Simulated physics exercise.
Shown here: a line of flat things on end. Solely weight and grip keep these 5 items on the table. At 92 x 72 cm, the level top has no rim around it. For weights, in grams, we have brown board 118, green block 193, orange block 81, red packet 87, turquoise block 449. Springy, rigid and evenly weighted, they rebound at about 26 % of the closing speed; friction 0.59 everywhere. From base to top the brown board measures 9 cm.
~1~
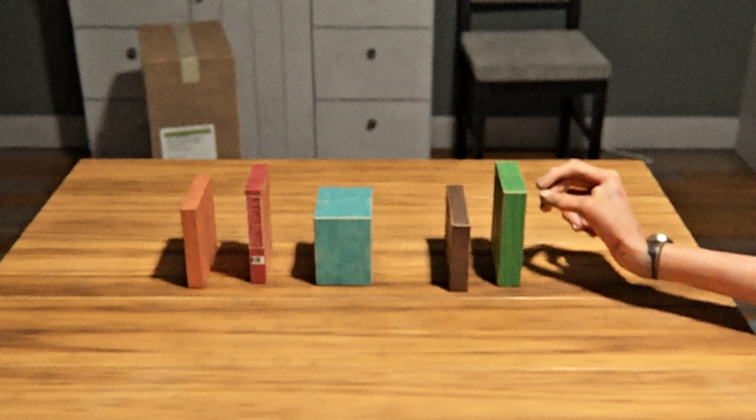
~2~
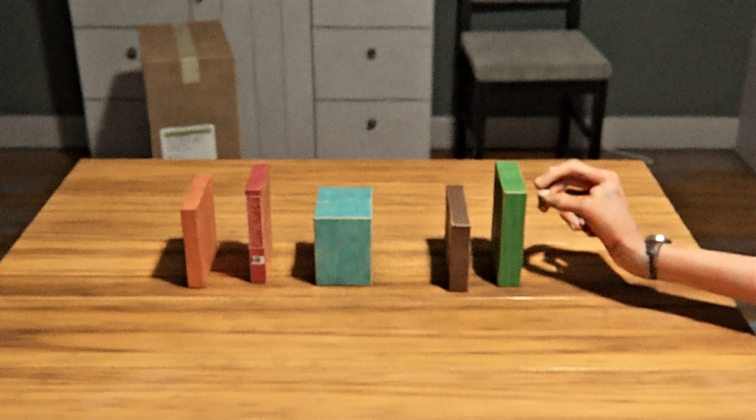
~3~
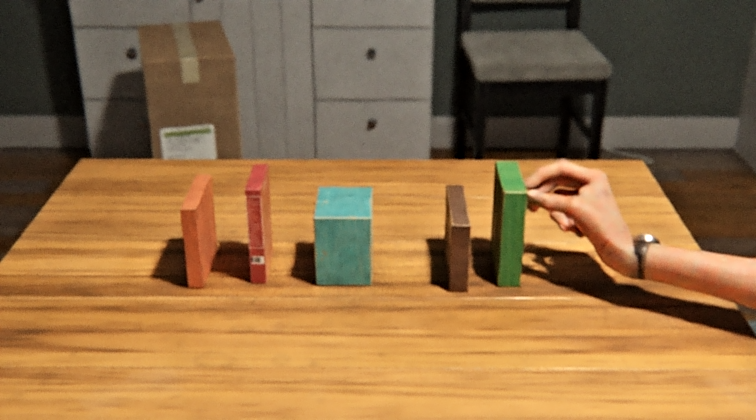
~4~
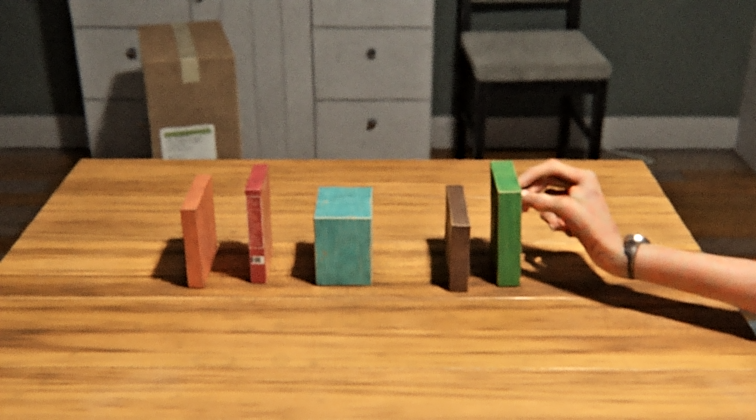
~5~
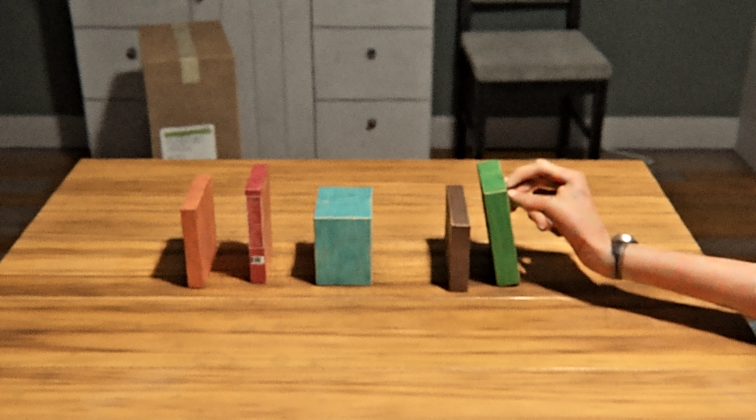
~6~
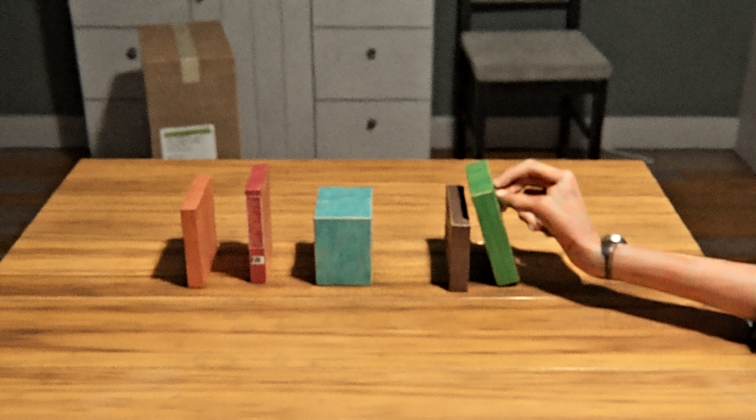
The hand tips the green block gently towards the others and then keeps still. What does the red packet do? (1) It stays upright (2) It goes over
It stays upright.
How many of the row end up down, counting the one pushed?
That makes 2.
Then, 0.20 s later than the last frame, green block 32° over; brown board tilted 14°.
Then, 0.30 s later than the last frame, green block 50° over; brown board tilted 41°.
Then, 0.40 s later than the last frame, green block 90° over; brown board on its side.
When it is over, lying over on the table, brown board; the other 2 within 5 cm of the start. End places, in pixels of the last picture, red packet near (260, 224).
